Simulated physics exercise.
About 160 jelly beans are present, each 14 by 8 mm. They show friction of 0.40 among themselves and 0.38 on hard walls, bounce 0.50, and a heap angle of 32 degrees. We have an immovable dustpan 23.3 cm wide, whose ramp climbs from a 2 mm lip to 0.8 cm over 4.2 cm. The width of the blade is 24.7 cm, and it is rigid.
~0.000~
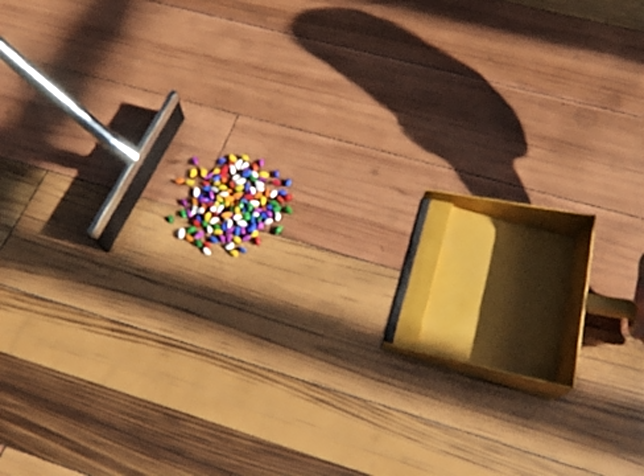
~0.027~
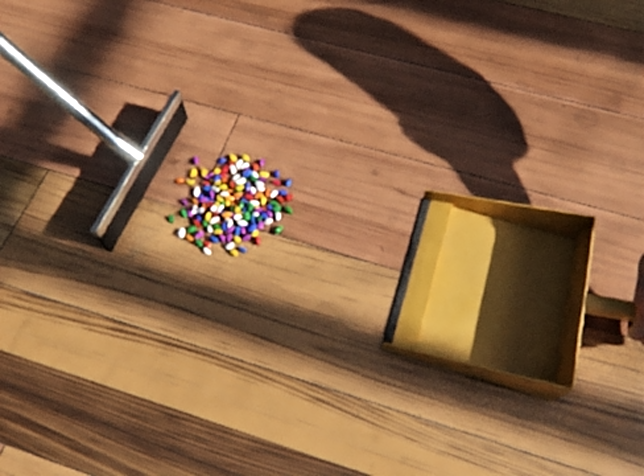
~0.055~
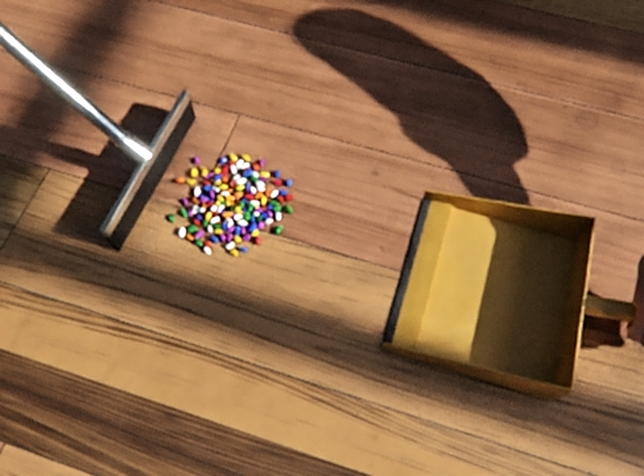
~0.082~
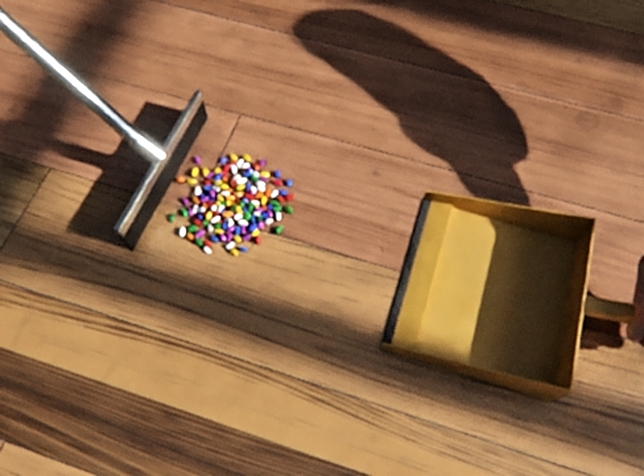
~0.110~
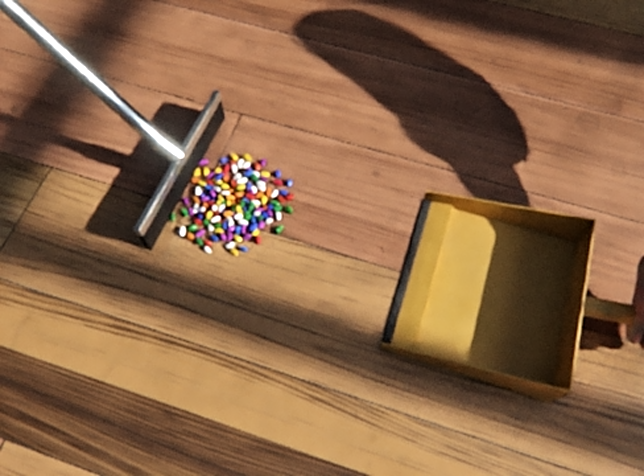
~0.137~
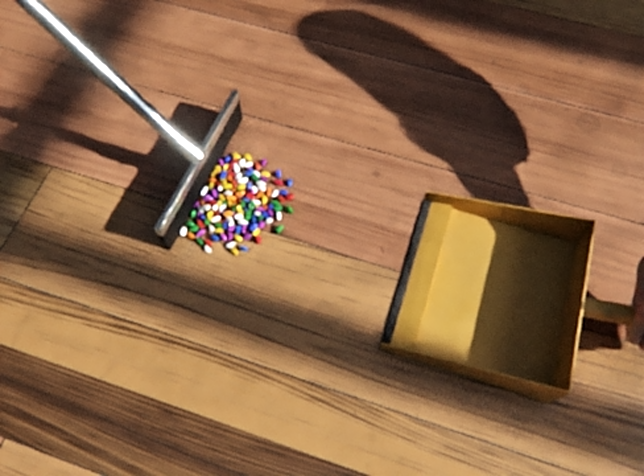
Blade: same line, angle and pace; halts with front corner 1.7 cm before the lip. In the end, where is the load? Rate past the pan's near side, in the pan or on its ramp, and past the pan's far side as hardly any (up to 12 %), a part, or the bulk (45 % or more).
Near side: Hardly any, pan: A part, far side: A part.
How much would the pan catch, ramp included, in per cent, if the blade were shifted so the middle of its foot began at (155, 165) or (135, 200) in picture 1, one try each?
The two tries give some 20 % and some 40 %.
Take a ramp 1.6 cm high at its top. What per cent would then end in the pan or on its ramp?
Estimate with the new ramp: Some 25 in a hundred.
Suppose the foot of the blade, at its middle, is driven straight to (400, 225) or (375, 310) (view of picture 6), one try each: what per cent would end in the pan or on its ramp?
I'd expect around 50 percent, then around 55 percent.
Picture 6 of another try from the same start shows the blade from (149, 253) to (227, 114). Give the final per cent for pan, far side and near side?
Per cent by place - pan 55, far side 10, near side 5.
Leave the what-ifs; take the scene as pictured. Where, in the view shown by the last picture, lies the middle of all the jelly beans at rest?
Centre at rest: Approx. (419, 240) px.
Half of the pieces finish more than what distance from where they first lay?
30 cm, roughly.
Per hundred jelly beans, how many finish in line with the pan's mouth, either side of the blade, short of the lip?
That works out near 40 percent.
After 0.30 s, middle of the blade 16 cm from the lip; 0 % over the lip, far side 10 %, near side 0 %.
After 0.41 s, middle of the blade 6 cm from the lip; 0 % over the lip, far side 20 %, near side 5 %.
Then, at 0.65 s, middle of the blade 2 cm from the lip; 35 % over the lip, far side 25 %, near side 5 %.
By 3.1 s all is still; near side 5 %, pan 30 %, far side 25 %, in front of the lip or behind the blade 40 %.
